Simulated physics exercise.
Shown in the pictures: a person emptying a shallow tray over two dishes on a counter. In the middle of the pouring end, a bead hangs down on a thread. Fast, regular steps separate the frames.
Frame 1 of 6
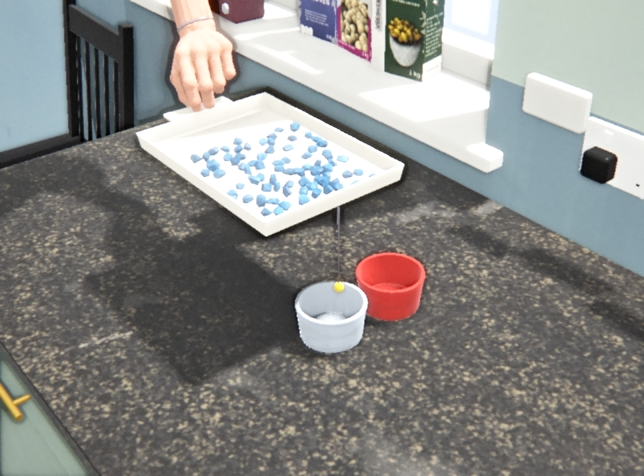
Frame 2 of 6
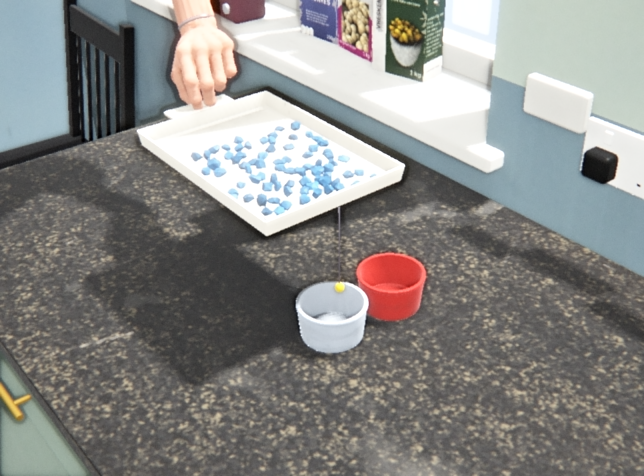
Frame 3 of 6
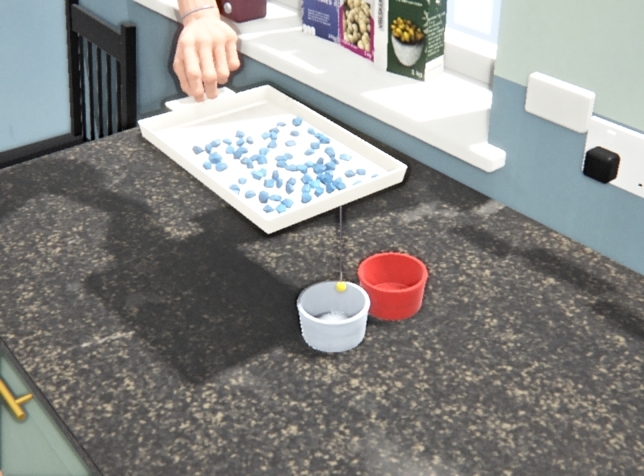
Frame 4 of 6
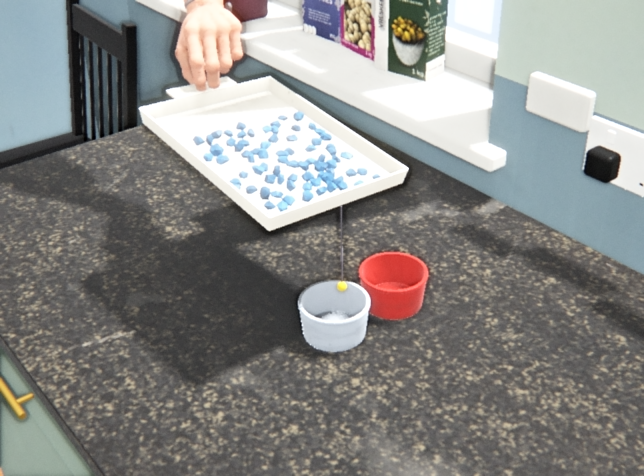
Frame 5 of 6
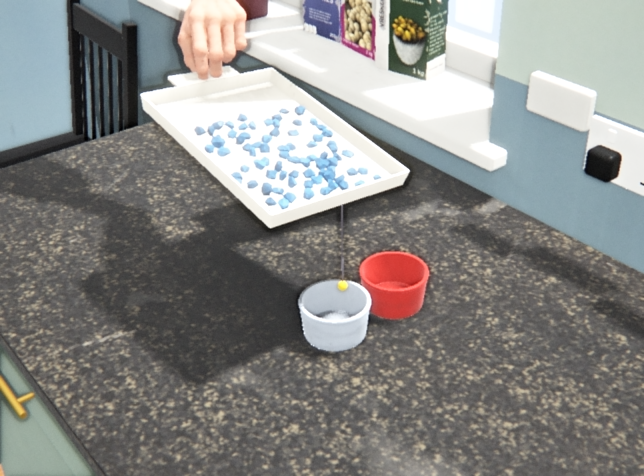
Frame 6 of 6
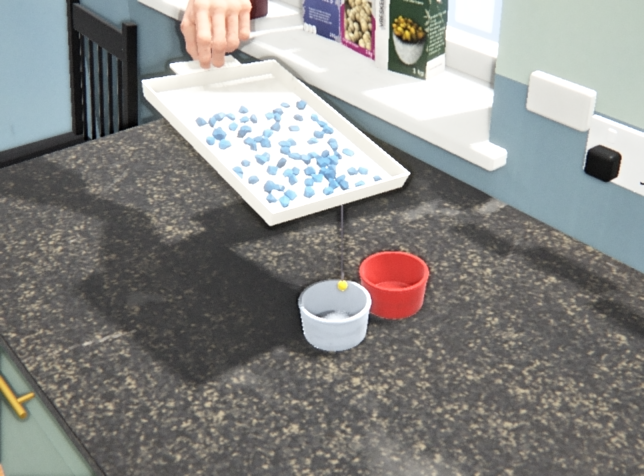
A hand slightly tilts a white tray of blue stones above two small dishes.
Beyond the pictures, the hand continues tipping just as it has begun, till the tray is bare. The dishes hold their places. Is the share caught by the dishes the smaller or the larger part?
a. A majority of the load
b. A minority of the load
(a) A majority of the load.
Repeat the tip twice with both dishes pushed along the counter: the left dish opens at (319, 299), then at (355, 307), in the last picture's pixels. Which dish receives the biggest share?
First try, the rightmost dish; second try, the rightmost dish.
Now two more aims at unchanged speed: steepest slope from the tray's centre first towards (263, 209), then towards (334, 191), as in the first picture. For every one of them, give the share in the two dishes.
Case one near 0 %; case two near 20 %.
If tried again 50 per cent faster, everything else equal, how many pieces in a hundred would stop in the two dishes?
Estimate: Around 70%.
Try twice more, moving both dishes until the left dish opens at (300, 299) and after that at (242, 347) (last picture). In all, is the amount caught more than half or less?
In the first position shy of half, in the second shy of half.
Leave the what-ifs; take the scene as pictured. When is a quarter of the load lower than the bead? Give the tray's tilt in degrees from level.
The angle is roughly 95° at that point.
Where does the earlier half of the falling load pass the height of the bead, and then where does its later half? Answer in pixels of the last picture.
The leading part at (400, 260), the rest of it at (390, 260).
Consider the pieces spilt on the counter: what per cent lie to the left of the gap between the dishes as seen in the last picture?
Around 20 per cent, give or take.
Shortly afterwards, tray tipped steeply; the whole lot on the tray.
Next, tray tipped right over; near a third on the tray; near a quarter in the right dish; a little outside both; near a quarter in the air.
Some moments later, tray tipped past a quarter turn; the bulk in the right dish; near a quarter outside both.
In the end, tray tipped past a quarter turn; none at all in the left dish; the bulk in the right dish; near a quarter outside both.
